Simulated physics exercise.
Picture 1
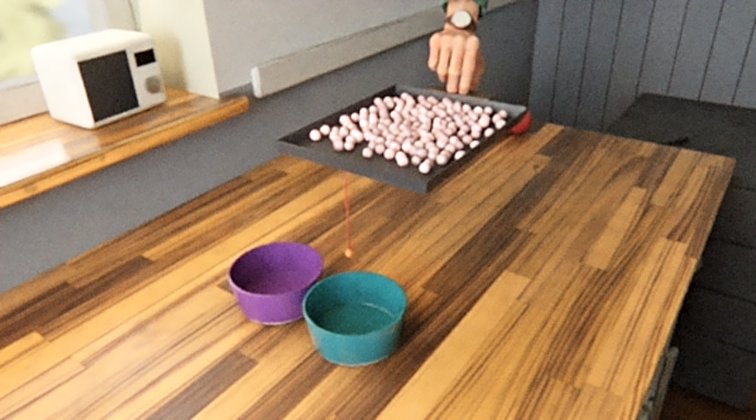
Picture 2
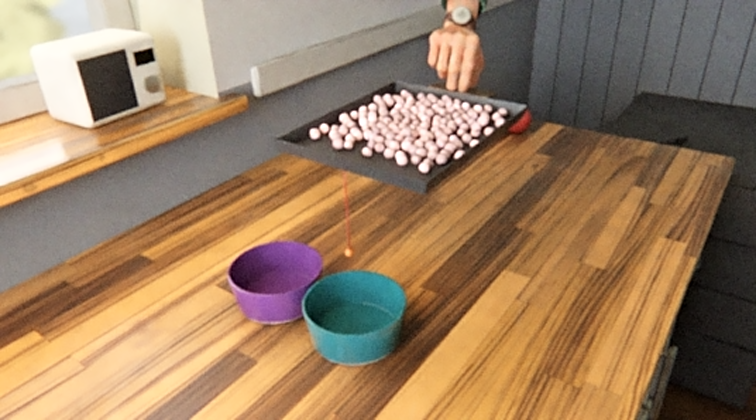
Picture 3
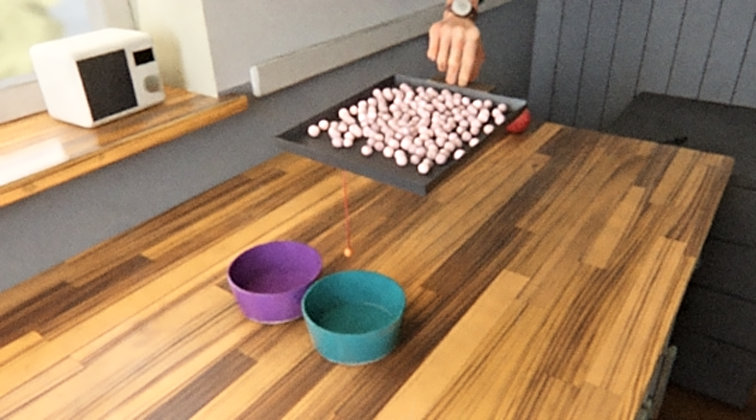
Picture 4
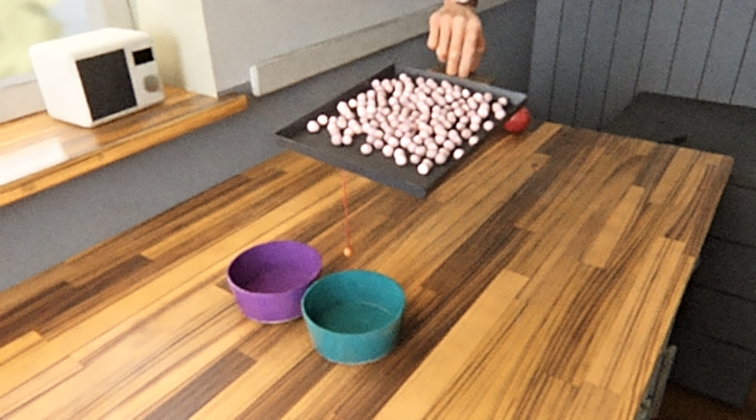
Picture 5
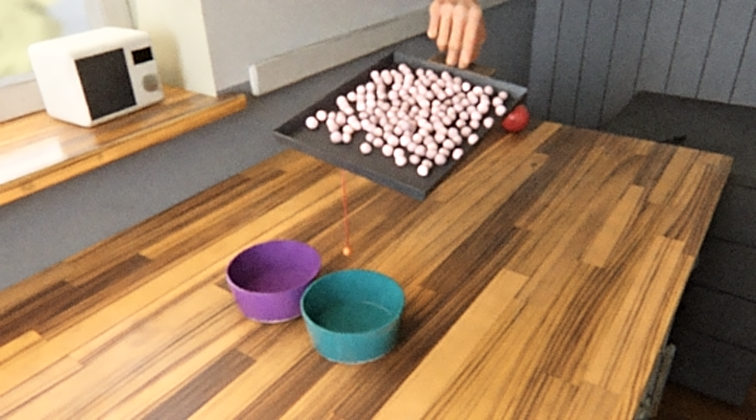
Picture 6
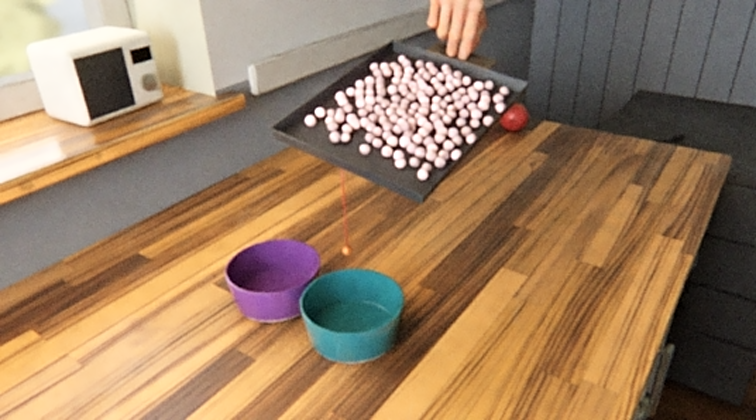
On a wooden kitchen worktop, a hand slowly tilting a dark tray of pale pink balls above empty purple and teal bowls.
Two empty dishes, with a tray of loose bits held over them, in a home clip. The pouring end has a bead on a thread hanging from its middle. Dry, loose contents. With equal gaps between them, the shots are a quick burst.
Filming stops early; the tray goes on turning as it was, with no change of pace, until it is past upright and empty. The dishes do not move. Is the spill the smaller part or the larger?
Most likely the spill will be the greater part.
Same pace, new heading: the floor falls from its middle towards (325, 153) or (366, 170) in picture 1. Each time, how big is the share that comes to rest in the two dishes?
Shares: About 70 in a hundred, then about 80 in a hundred.
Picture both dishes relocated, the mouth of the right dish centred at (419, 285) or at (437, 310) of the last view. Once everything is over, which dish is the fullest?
The dish at right, then the dish at right.
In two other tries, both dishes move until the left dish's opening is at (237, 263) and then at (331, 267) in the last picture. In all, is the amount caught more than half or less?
For the two tries in order: Not as much as half, exceeding half.
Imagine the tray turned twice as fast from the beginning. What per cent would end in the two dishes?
Roughly 30 in a hundred.
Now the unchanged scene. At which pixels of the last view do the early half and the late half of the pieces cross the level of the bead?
(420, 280) first, (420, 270) later.
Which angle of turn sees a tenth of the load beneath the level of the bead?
Somewhere around 60 degrees.
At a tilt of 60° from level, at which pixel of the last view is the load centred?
Look about (414, 170) in the last picture.
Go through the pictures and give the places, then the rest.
Corners of the pouring end at (279, 140) and (425, 180), level; middle of the load at (417, 126), sugar pearls; left dish at (244, 304); right dish at (323, 344); bead on its thread at (350, 253), in the first picture.
Corners of the pouring end at (279, 139) and (425, 180), level; middle of the load at (417, 124), in the second picture.
Corners of the pouring end at (278, 137) and (424, 182), tipped barely, lowest at the right corner; middle of the load at (416, 121), in the third picture.
Corners of the pouring end at (277, 134) and (424, 186), tipped a little, lowest at the right corner; middle of the load at (416, 115), in the fourth picture.
Corners of the pouring end at (276, 131) and (423, 189), tipped a little, lowest at the right corner; middle of the load at (416, 111), in the fifth picture.
Corners of the pouring end at (274, 128) and (422, 192), tipped a little, lowest at the right corner; middle of the load at (415, 107), nearly all on the move; left dish at (241, 302); right dish at (321, 342), in the sixth picture.
Soon, tray tipped steeply; most on the tray; a stray few in the right dish; a small part outside both; a small part in the air.
A while on, tray tipped past a quarter turn; about a quarter in the right dish; most outside both; a small part in the air.
Towards the end, tray tipped past a quarter turn; about a quarter in the right dish; most outside both.
Finally, tray tipped past a quarter turn; about a quarter in the right dish; none in the left dish; most outside both.
